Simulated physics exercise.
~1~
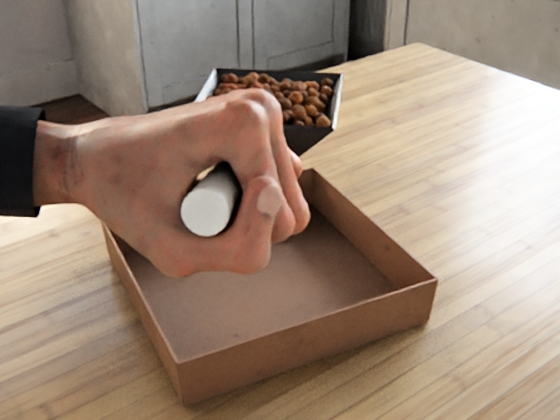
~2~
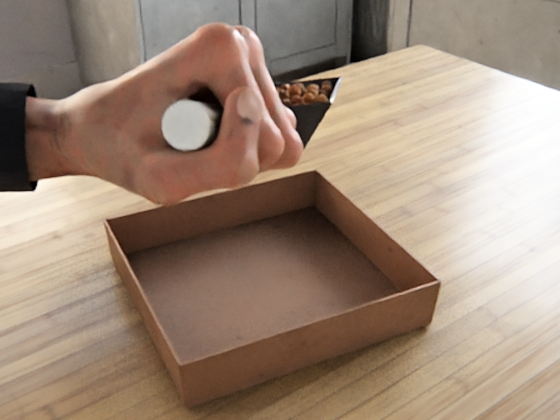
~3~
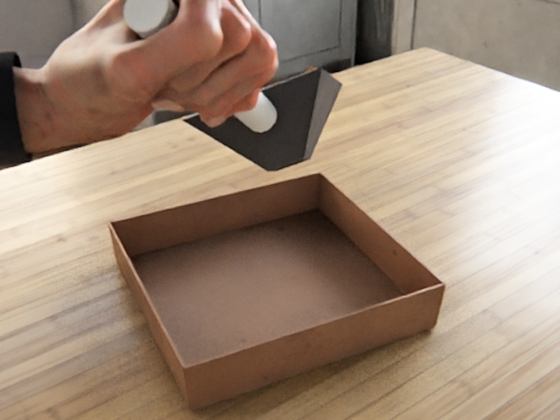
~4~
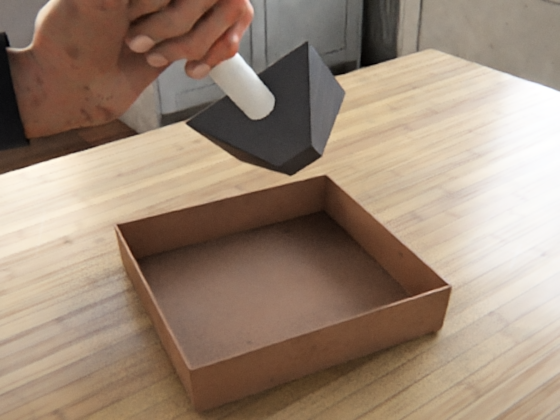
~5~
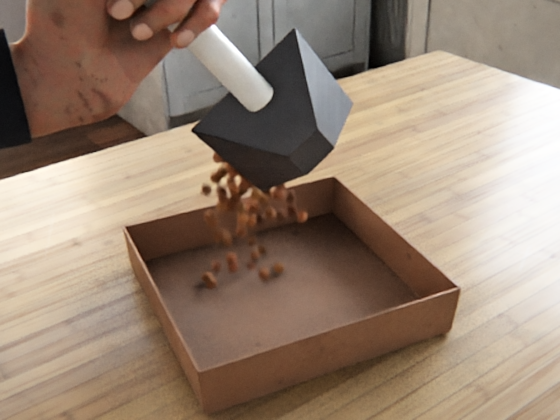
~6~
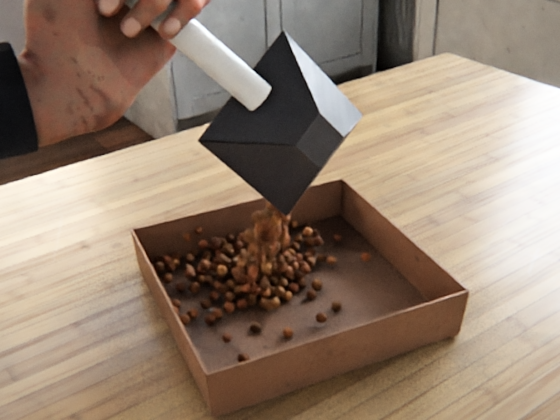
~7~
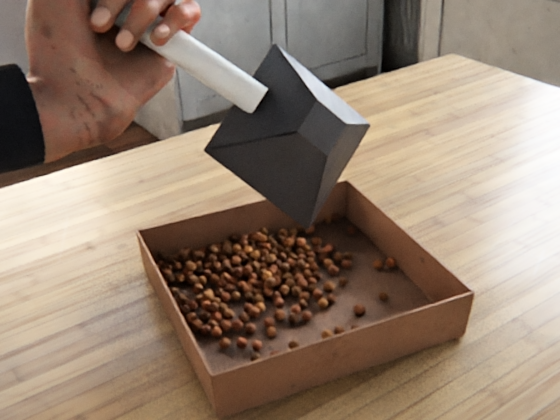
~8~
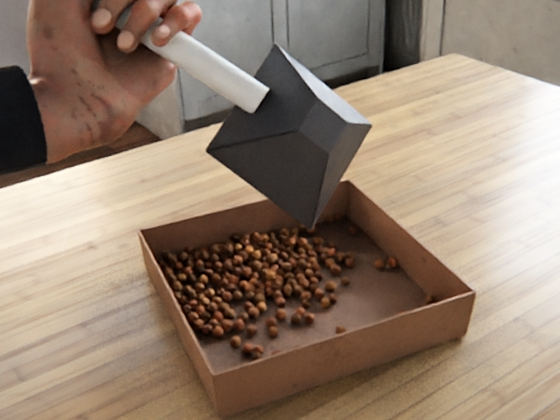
The video shows a hand tilting a dark scoop of small brown cereal balls above a shallow, square brown tray on a wooden table. The balls pour out and spread across part of the tray, mostly toward the left, and the emptied scoop stays tipped above them.
